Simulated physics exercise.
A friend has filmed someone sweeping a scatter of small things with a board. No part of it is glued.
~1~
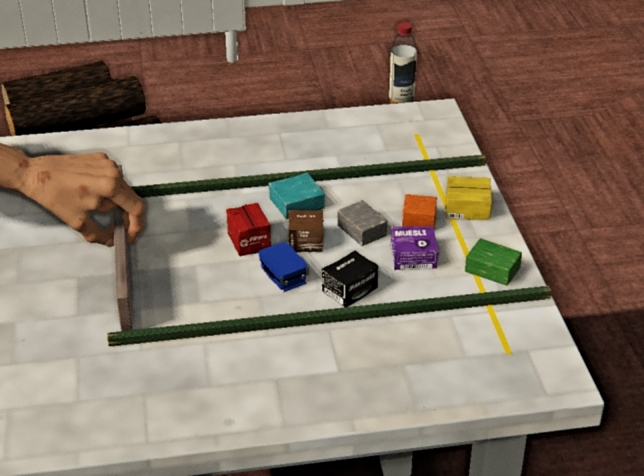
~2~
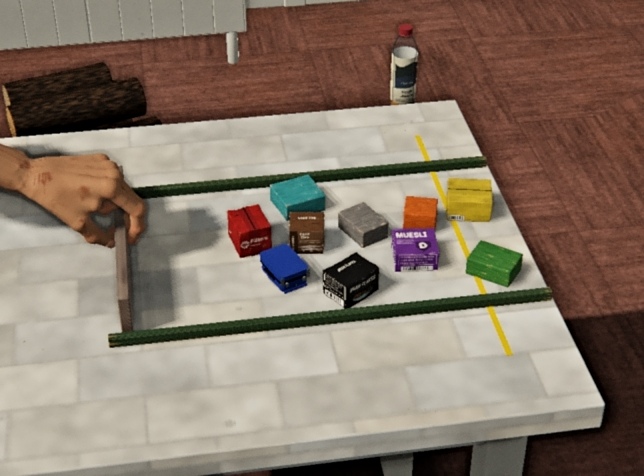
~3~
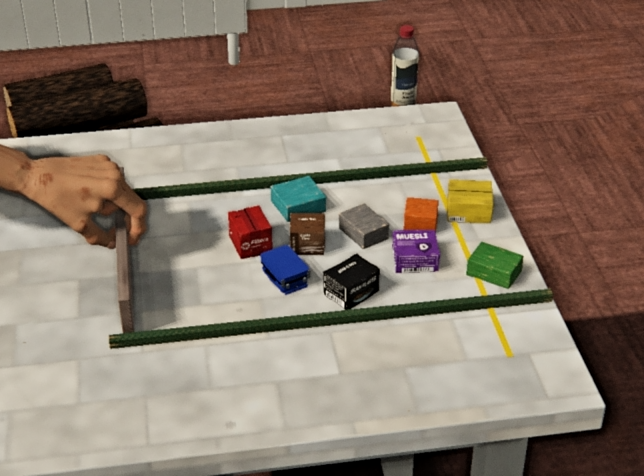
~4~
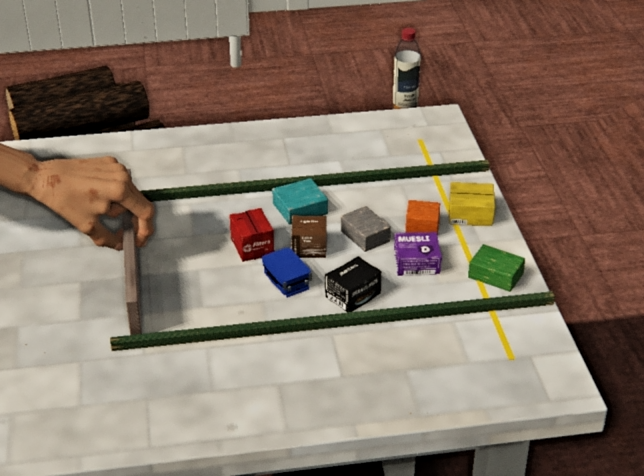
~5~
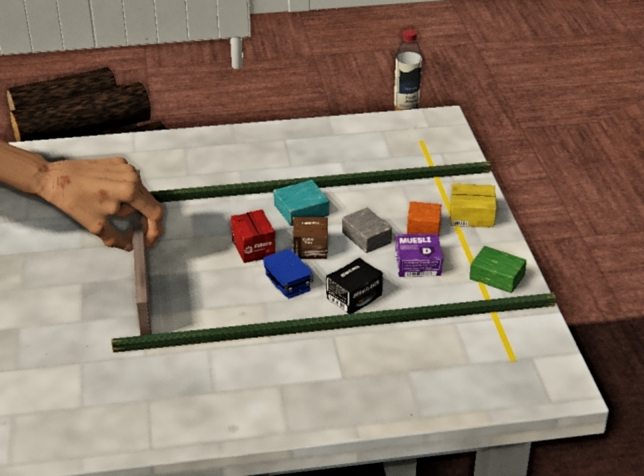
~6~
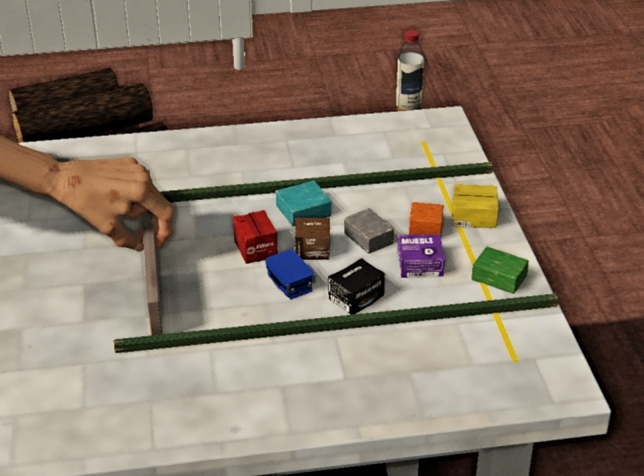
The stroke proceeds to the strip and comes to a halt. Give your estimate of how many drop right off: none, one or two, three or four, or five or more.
My estimate: Three or four.
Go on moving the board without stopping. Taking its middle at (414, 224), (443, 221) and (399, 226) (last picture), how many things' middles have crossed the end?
2, 3 and 1.
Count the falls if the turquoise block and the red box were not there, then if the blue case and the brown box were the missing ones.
Falls come to 2 the first time and 2 the other time.
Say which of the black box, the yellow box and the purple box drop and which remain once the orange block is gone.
The black box survives; the yellow box goes over; the purple box does not fall.
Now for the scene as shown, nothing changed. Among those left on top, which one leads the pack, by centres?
The green block is foremost.
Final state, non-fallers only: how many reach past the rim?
The number would be 3.
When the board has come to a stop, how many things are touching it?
4 in contact.
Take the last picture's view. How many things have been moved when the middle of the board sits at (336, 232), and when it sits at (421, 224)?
I get 9 at the one place and 10 at the other.
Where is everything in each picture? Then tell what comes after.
In the first frame, yellow box (468, 198); green block (493, 262); orange block (420, 213); board (122, 245); tape (457, 230).
In the second frame, green block (494, 264); blue case (284, 270).
In the third frame, orange block (421, 216); turquoise block (298, 199).
In the fourth frame, yellow box (472, 204); black box (353, 284).
In the fifth frame, green block (498, 269); board (140, 249).
In the sixth frame, yellow box (475, 206); green block (500, 270); orange block (426, 221); board (150, 249); tape (464, 238).
A little later, none off yet; yellow box at rest near (475, 206); green block at rest near (500, 270); orange block at rest near (426, 221).
Next, none off yet; yellow box shifted about its own width near (510, 198); green block at rest near (500, 270); orange block shifted well along near (480, 215).
When it is over, the number that fall off is three or four; down, grey block, orange block and yellow box.
